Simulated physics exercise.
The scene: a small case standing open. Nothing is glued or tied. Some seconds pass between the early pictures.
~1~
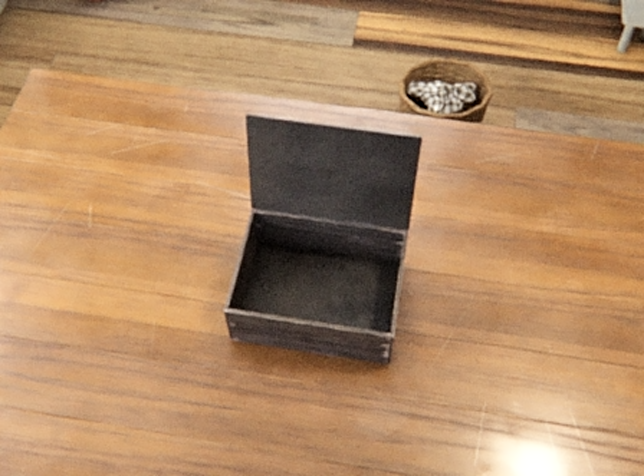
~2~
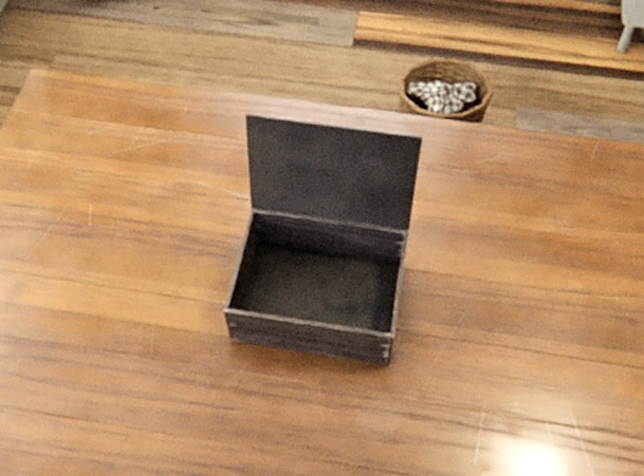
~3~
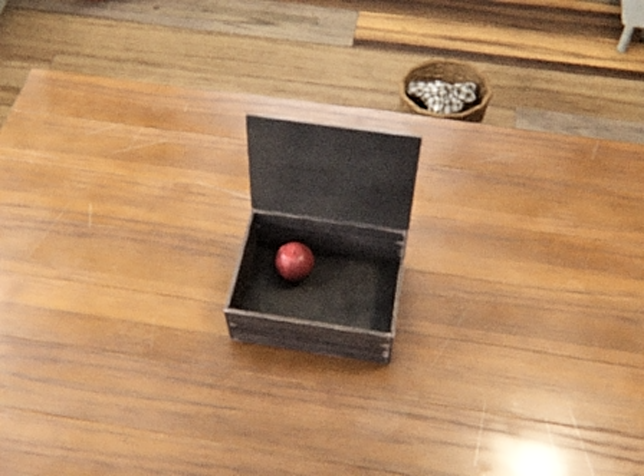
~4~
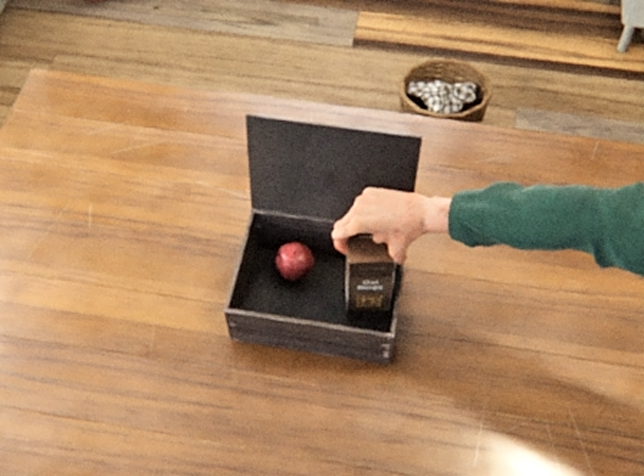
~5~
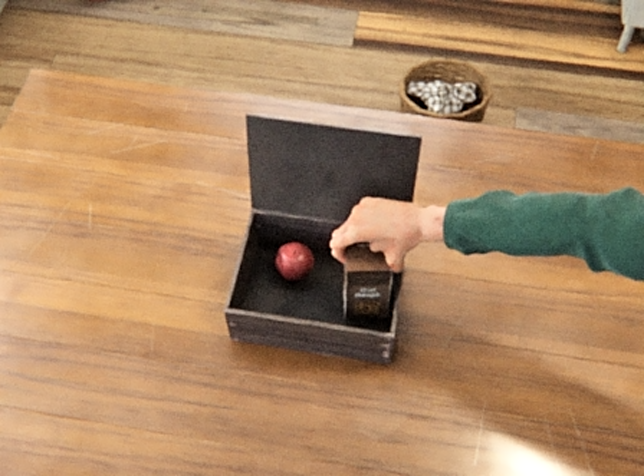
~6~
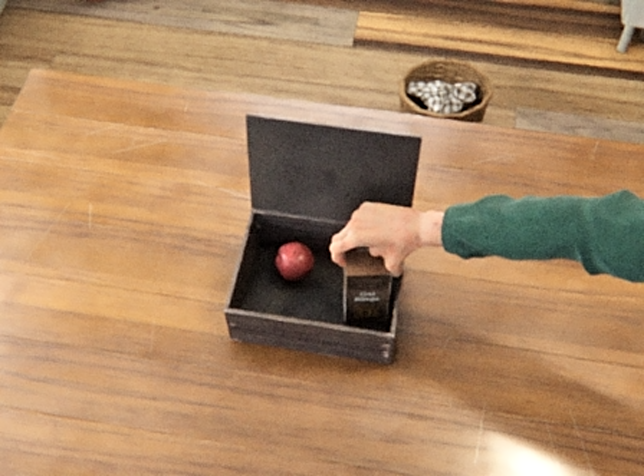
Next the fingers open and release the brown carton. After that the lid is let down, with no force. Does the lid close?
In the end the lid will not close.
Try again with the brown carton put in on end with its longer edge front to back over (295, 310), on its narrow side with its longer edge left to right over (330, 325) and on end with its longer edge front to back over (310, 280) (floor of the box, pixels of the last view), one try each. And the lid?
First try: It stays ajar; second try: It closes; third try: It sits on the rim.
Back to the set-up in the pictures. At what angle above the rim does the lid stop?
About 40°.
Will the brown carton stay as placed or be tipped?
The brown carton keeps its pose.
Then, 1.20 s after the last picture, lid starting down.
Then, 1.60 s after the last picture, lid 57° above the rim.
Then, 2.80 s after the last picture, lid 44° above the rim.
At rest, lid 40° above the rim; both in place. Seen from the same camera at the end, brown carton near (367, 288).
